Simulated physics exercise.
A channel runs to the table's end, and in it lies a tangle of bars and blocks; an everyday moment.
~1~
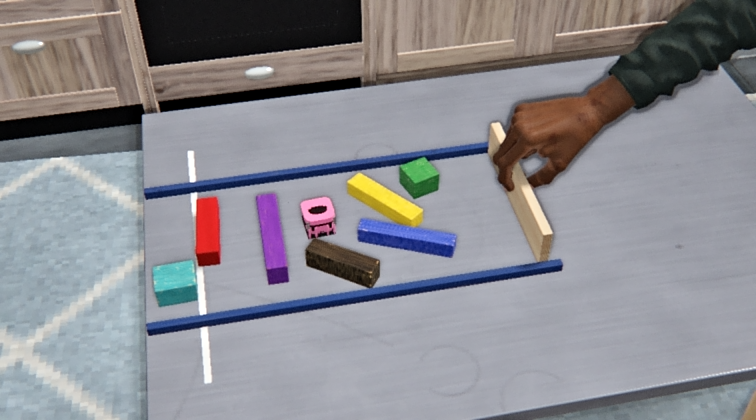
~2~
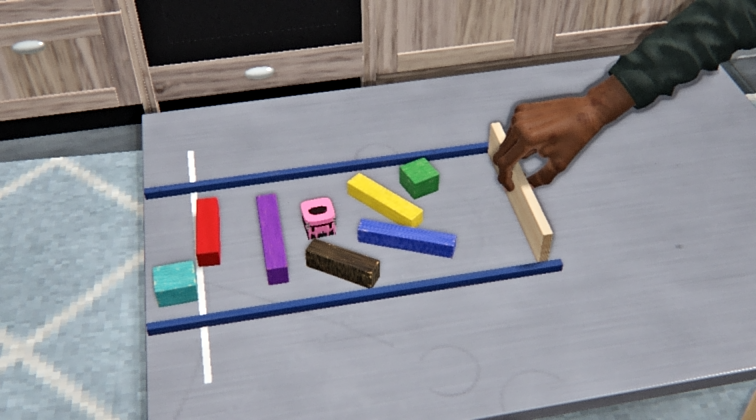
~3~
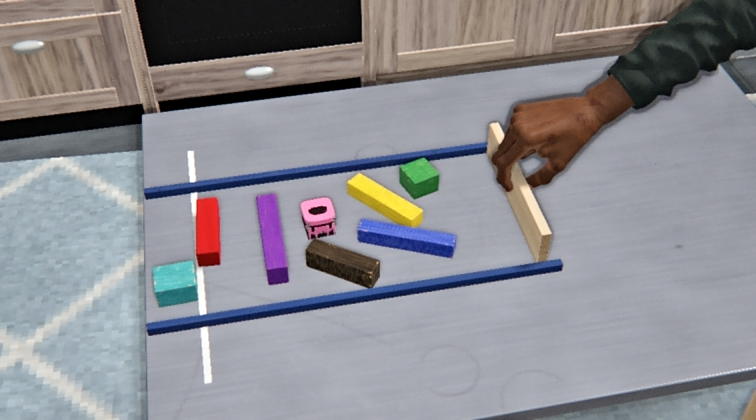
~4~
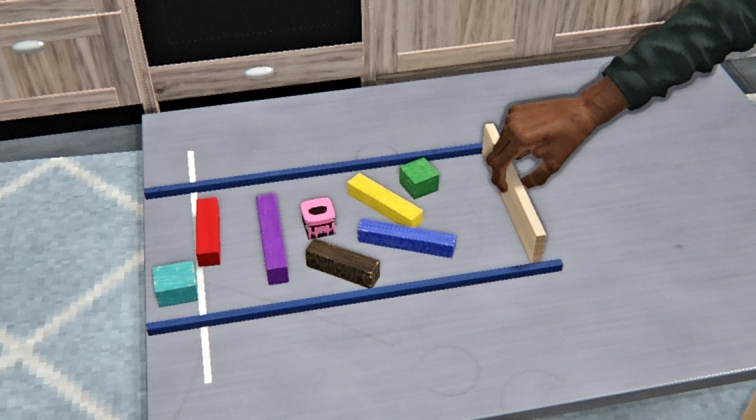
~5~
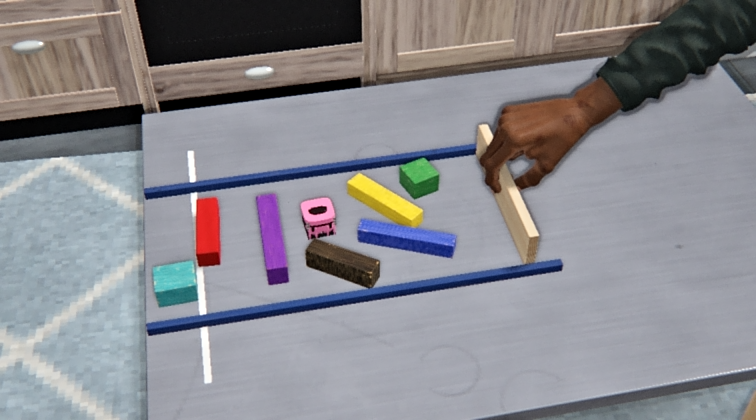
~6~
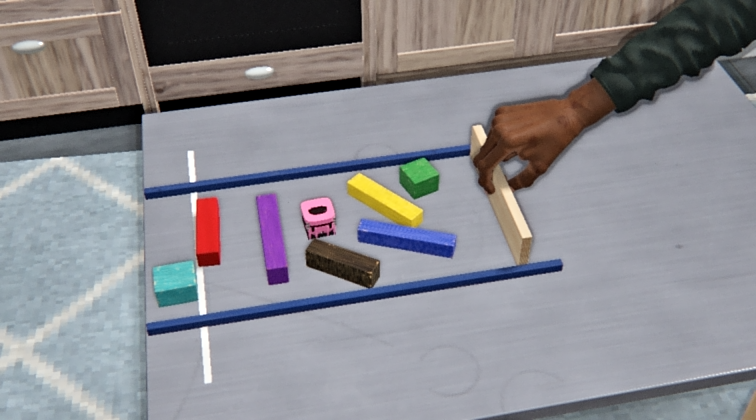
A hand sliding a wooden board slightly left between blue rails, while colourful bars and blocks lie still on the grey table.
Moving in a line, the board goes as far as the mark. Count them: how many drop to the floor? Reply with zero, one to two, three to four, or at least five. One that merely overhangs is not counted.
It comes to three to four.
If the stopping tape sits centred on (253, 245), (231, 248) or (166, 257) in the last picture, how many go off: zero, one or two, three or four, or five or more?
Taking them in turn, no fall at all; 1 or 2; more than four.
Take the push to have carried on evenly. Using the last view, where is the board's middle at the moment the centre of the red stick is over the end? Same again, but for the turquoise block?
First it's close to (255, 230), next close to (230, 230).
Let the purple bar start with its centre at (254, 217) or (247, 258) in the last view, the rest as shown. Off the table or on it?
The purple bar falls; falls.
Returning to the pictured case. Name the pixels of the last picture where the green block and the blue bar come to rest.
In order, first (179, 208), then (165, 261).
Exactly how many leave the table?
4.
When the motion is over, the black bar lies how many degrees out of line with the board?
Near 30 degrees.
A little later, none off yet; turquoise block at rest near (176, 284); red stick at rest near (208, 231); purple bar at rest near (271, 238).
When it is over, the number that fall off is three or four; down, pink case, purple bar, red stick and turquoise block.
